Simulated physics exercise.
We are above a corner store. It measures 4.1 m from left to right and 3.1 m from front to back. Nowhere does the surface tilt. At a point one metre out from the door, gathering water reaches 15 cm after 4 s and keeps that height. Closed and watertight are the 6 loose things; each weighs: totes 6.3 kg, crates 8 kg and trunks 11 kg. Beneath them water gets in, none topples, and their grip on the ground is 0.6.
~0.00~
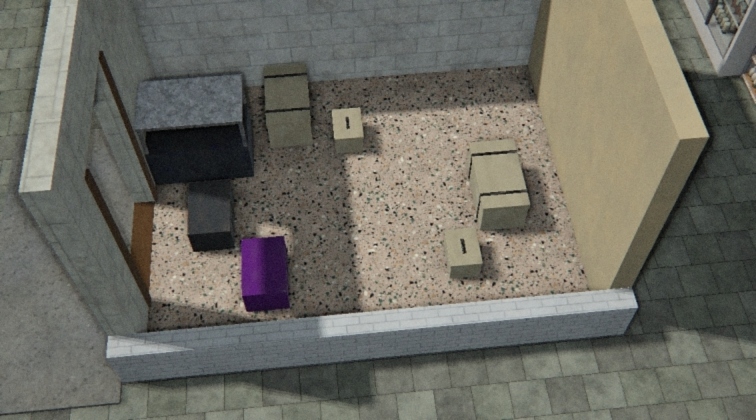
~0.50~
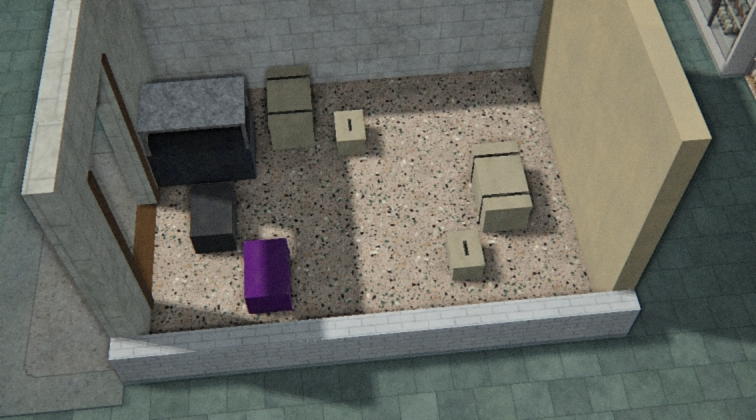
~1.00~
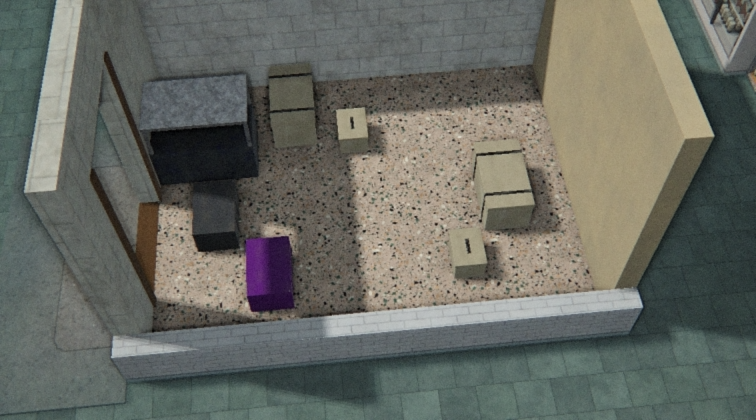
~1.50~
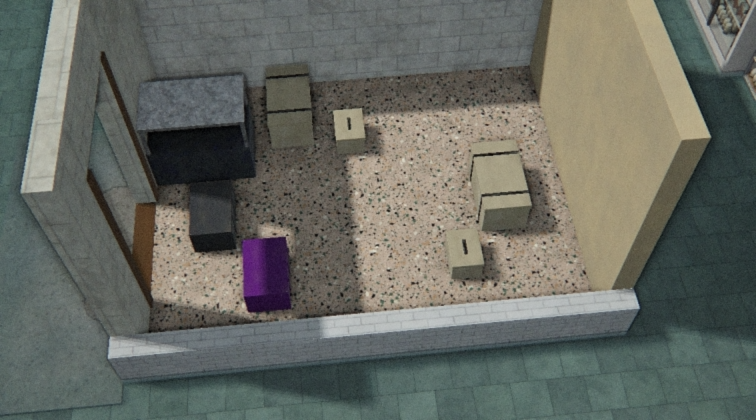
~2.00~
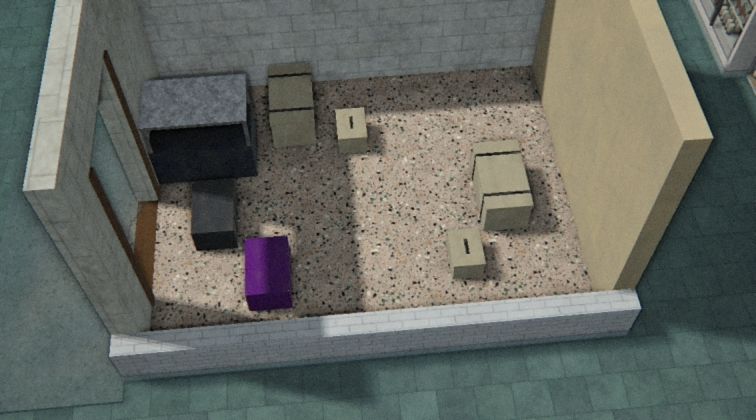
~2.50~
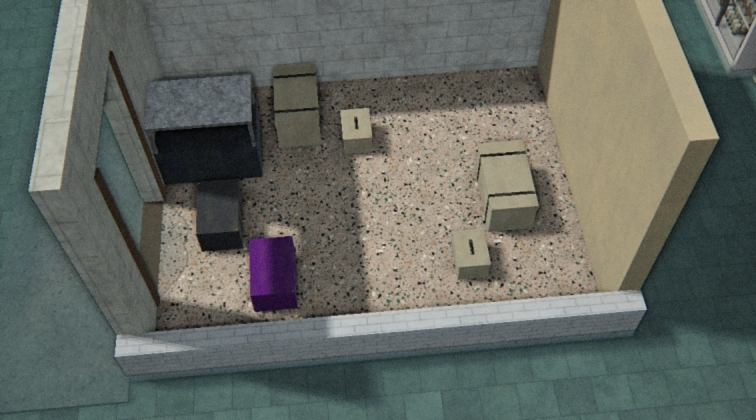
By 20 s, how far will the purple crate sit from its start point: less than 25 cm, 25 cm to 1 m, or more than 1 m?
More than 1 m.
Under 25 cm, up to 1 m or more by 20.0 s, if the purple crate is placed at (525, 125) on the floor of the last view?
Looks like it is swept a long way.
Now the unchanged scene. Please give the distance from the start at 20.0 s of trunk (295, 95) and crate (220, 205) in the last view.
Shifts: 40 cm / 120 cm.
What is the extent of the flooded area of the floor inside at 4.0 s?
Some 2.0 m2 of it.
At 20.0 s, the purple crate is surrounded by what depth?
I'd put it at about 11 cm.
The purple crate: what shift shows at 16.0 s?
Close to 200 cm.
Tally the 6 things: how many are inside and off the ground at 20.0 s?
The count is 6.
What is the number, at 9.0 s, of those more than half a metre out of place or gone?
Result: 4.
After 4.0 s the purple crate is near (272, 265), 0.0 m from its start, aground; 0 afloat.
After 9.0 s the purple crate is near (546, 270), 2.5 m from its start, afloat; 4 afloat.
After 16.0 s the purple crate is near (483, 233), 2.0 m from its start, afloat; 6 afloat.
After 20.0 s the purple crate is near (443, 144), 2.1 m from its start, afloat; 6 afloat.
